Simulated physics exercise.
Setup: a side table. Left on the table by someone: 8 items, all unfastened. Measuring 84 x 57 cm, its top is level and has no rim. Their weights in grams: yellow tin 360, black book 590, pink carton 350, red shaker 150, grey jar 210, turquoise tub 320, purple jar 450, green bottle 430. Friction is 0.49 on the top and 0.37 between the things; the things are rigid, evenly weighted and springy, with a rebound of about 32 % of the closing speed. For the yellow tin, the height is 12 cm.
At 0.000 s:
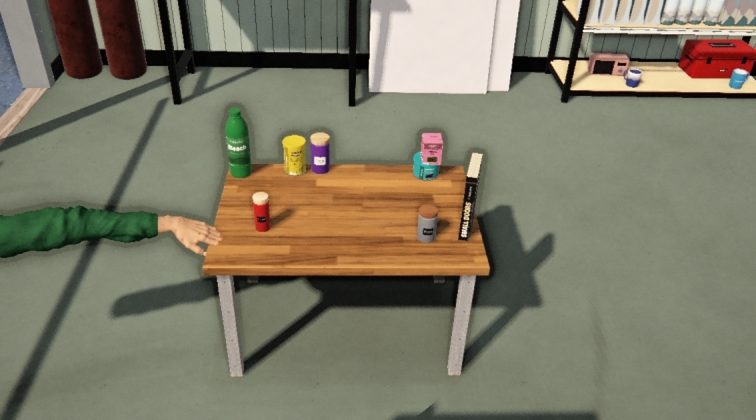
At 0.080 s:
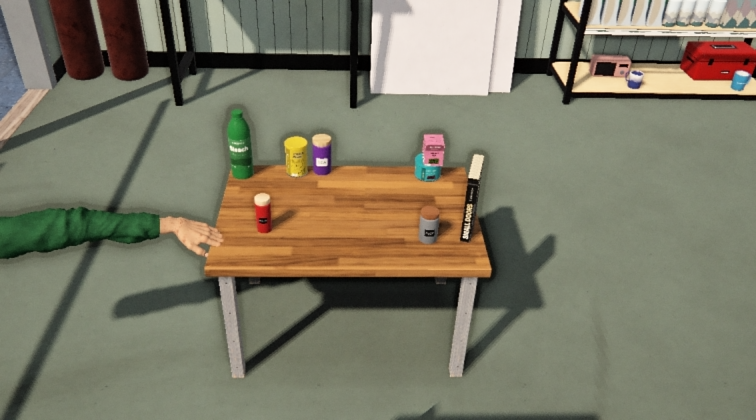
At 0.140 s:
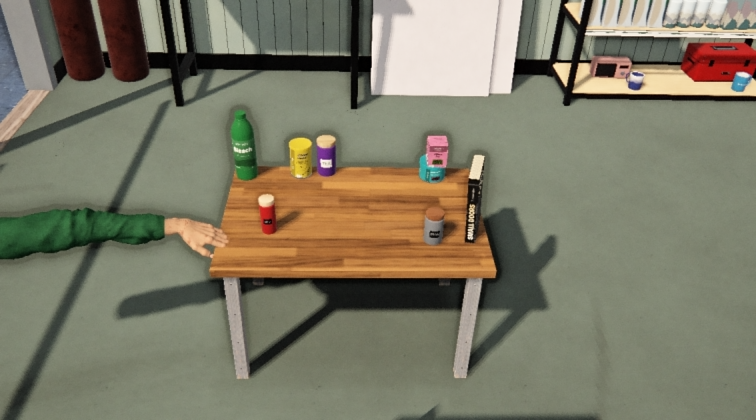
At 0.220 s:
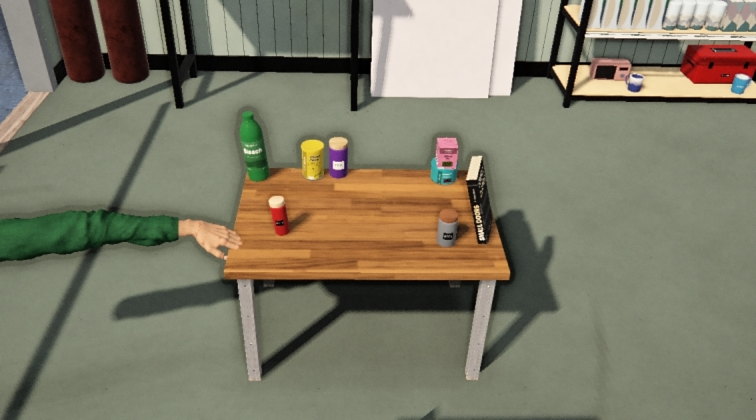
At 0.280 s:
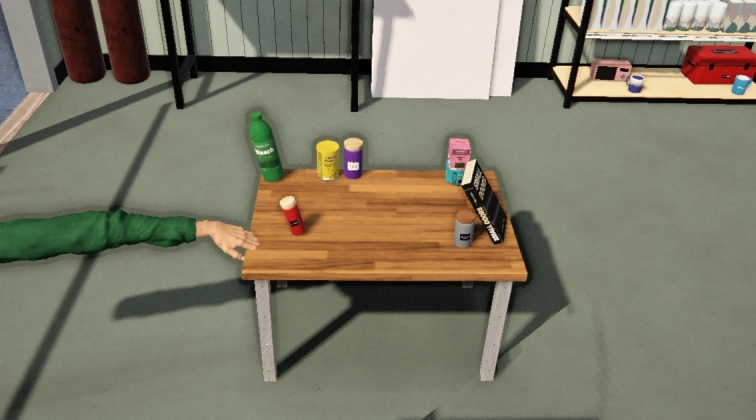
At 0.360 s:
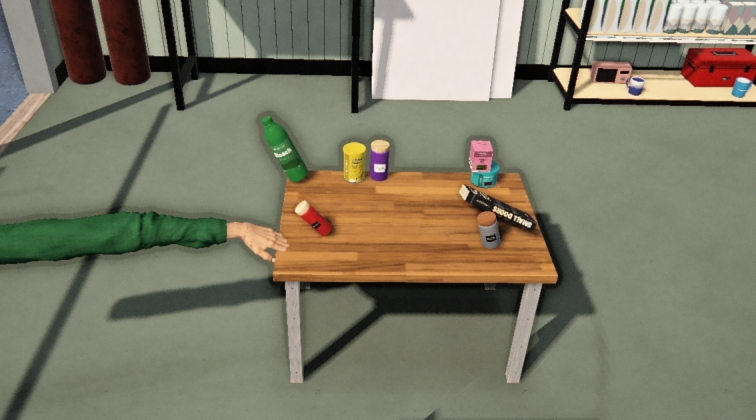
In a workshop, a hand pushes a table right as the book, bottle and shaker tilt left.
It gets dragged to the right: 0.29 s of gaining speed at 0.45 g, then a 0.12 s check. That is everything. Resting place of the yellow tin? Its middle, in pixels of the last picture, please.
(396, 164).
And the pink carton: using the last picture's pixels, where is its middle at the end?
Around (616, 236).
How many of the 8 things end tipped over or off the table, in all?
Total count: 6.
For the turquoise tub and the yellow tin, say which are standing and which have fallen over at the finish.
In the last frame the turquoise tub remains up and the yellow tin remains up.
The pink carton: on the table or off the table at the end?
Pink carton: Goes out of bounds.
After 0.56 s, table 26 cm from its start; yellow tin moved 9 cm near (396, 164); black book on its side; grey jar on its side.
After 0.86 s, table 26 cm from its start; pink carton now off the table; yellow tin moved 9 cm near (396, 164); purple jar on its side.
After 1.26 s, table 26 cm from its start; yellow tin moved 9 cm near (396, 164); purple jar on its side; green bottle on its side.
In the end (3.0 s), off the table, pink carton; toppled on the table, black book, red shaker, grey jar, purple jar and green bottle; not toppled but over 5 cm from the start, yellow tin; turquoise tub under 5 cm from the start. At the end, from the last picture's camera, yellow tin near (396, 164).
